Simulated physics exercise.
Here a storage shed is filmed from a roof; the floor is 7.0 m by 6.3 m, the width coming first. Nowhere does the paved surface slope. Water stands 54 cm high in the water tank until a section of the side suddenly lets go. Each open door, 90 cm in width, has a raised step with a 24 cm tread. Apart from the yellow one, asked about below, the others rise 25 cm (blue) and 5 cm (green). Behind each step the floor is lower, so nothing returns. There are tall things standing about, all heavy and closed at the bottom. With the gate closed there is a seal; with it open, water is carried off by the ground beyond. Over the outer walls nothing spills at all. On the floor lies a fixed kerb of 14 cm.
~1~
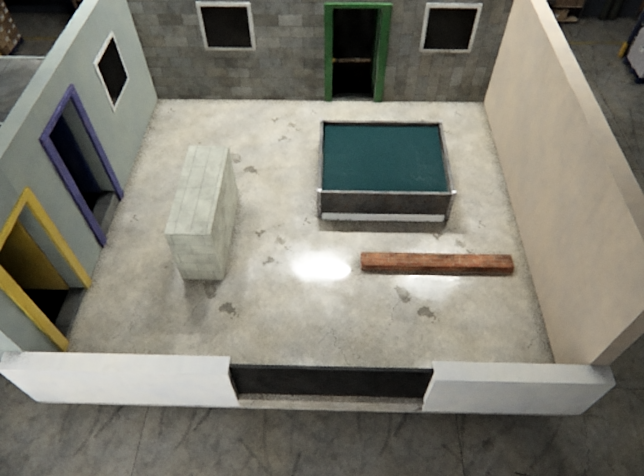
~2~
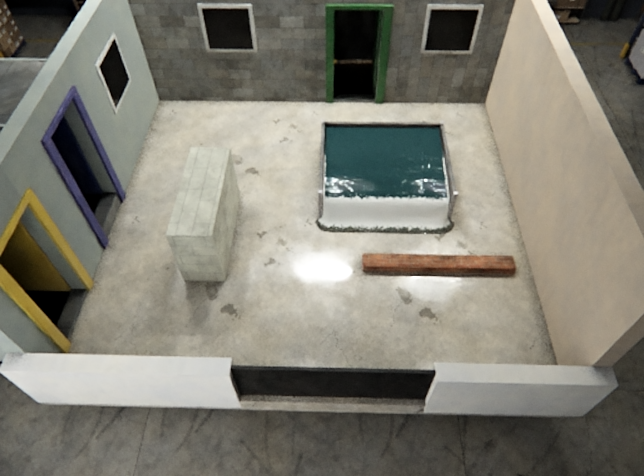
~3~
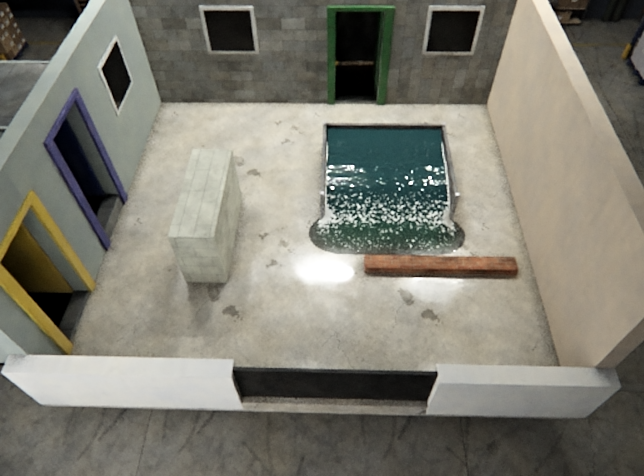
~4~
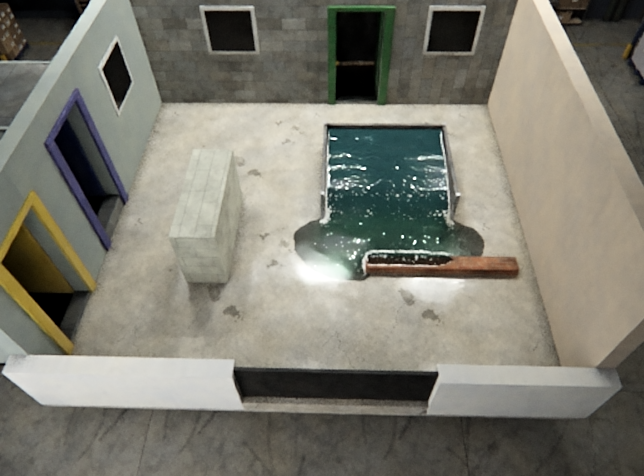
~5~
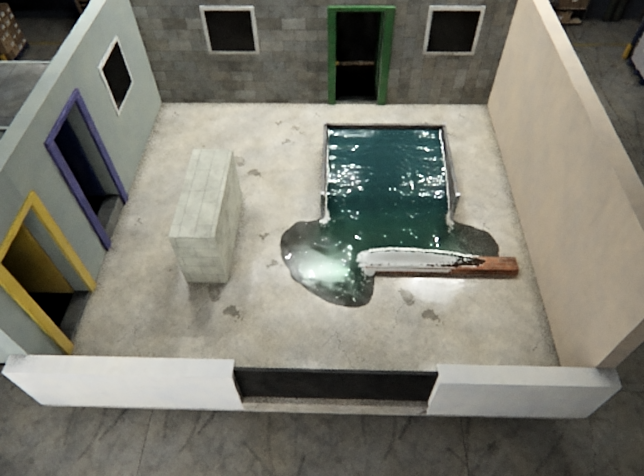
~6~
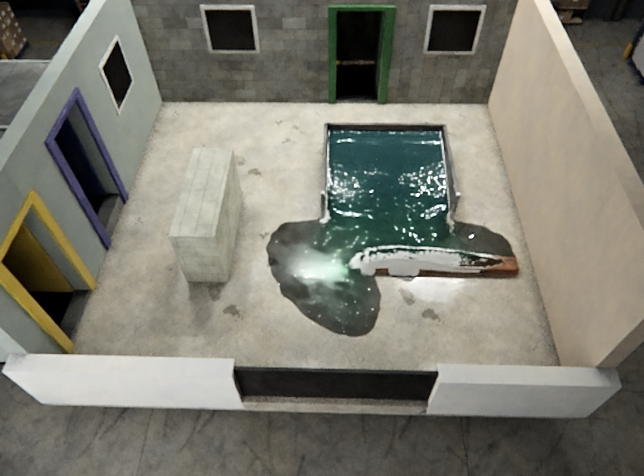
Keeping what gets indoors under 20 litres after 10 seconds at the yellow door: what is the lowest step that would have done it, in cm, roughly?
Close to 13 cm is just enough.
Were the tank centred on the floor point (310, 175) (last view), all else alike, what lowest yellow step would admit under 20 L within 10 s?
Roughly 13.0 centimetres.
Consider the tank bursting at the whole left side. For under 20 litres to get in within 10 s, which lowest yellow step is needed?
Then it needs around 8.0 cm.
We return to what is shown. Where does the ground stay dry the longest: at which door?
That would be the green door.
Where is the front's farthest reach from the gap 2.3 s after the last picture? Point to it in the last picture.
The tip of the flood lies near (59, 380).
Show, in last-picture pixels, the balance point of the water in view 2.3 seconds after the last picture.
I'd say around (370, 275).
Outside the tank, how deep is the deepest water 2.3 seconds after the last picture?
Around 27 centimetres.
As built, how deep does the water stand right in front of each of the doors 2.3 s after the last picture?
Lab note, cm: Yellow 6; blue 0; green 0.
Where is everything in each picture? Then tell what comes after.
The first picture shows the water tank at (383, 158) is whole and still, 54 cm deep; the yellow door at (47, 278) is dry.
In the second picture, water pours out at (385, 209) and has run 0.2 m, to (325, 227); about 10 cm deep outside, 54 cm at the back.
In the third picture, water pours out at (387, 212) and has run 0.7 m, to (359, 251); about 10 cm deep outside, 54 cm at the back.
In the fourth picture, the front is at (337, 275), 1.2 m from the gap at (387, 213); 2.7 m2 of floor is wet, 54 cm left at the back.
In the fifth picture, the front is at (341, 300), 1.7 m from the gap at (387, 213); 3.5 m2 of floor is wet, 50 cm left at the back.
In the sixth picture, water pours out at (387, 213) and has run 2.2 m, to (340, 328); about 9 cm deep outside, 45 cm at the back; the yellow door at (53, 281), 5.1 m from the gap, is still 3.1 m from the nearest water.
Then, 0.7 s after the last picture water covers 30 % of the floor, deepest (37 cm) near (389, 260); it has not reached the yellow door.
Then, 2.3 s after the last picture water covers 50 % of the floor, deepest (27 cm) near (59, 380); 6 cm at the yellow door, 0 litres in over its 6 cm step.
Then, 9.3 s after the last picture water covers 95 % of the floor, deepest (8 cm) near (81, 322); 8 cm at the yellow door, 106 litres in over its 6 cm step.
At the yellow door as built, the water peaked near 17 cm, 3.1 s after the last picture.
With a step of 12 cm, 26 litres would have come in within the 10 s; with 14 cm, 14 litres. So under 20 litres takes about 13 cm.
